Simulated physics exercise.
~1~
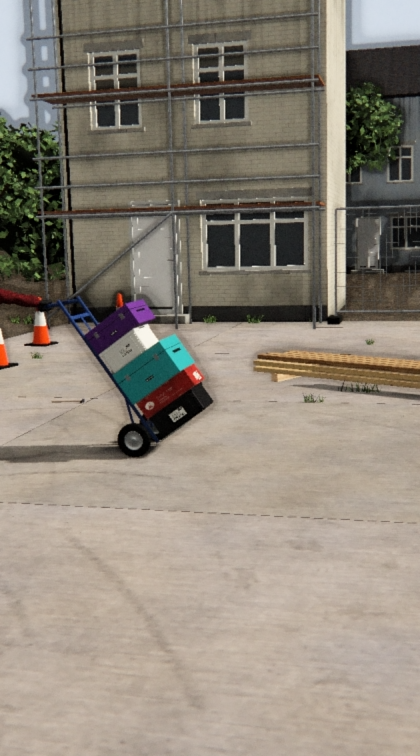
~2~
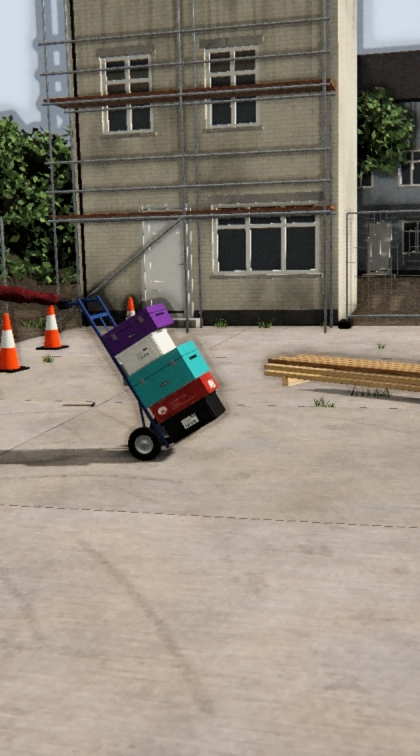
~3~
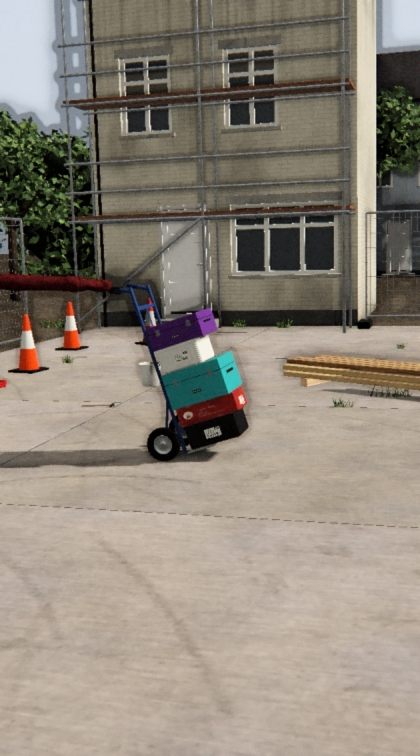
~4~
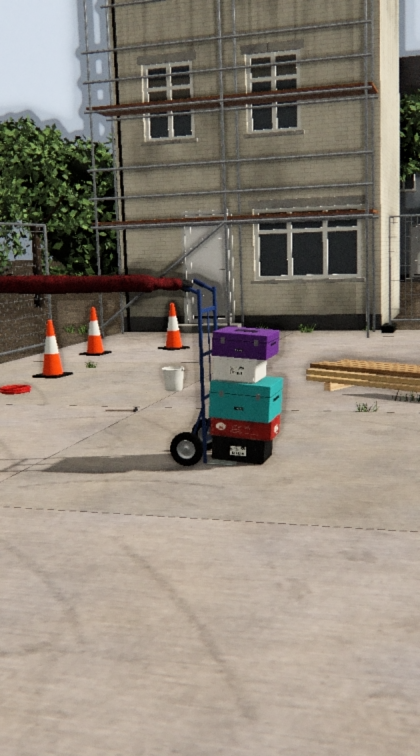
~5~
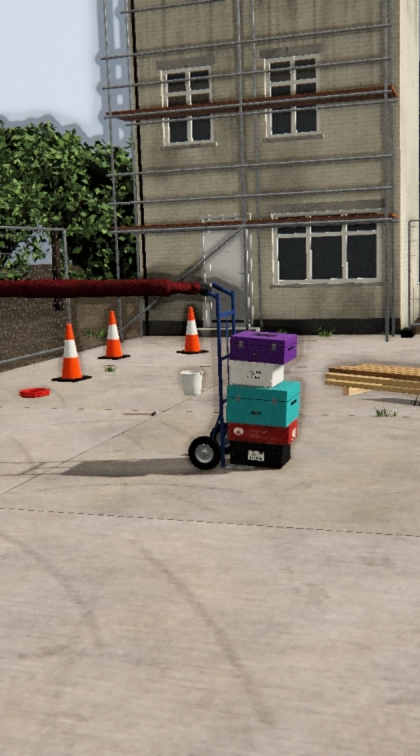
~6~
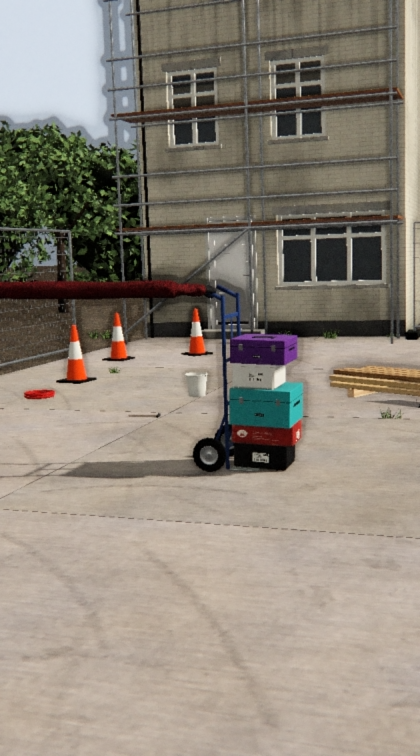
A blue two-wheeled hand truck leans back to the left on a sunlit concrete yard, seen from the side, loaded with a stack of boxes. From the bottom up they are black, red, turquoise, white and purple; behind stand a scaffolded house, orange cones and, to the right, a pile of timber. A dark red arm reaching in from the left at the handle swings the truck upright as the view pans slightly left. The boxes tilt with it and level out, still stacked. It ends standing upright and still, all five boxes in place, the arm still at the handle.
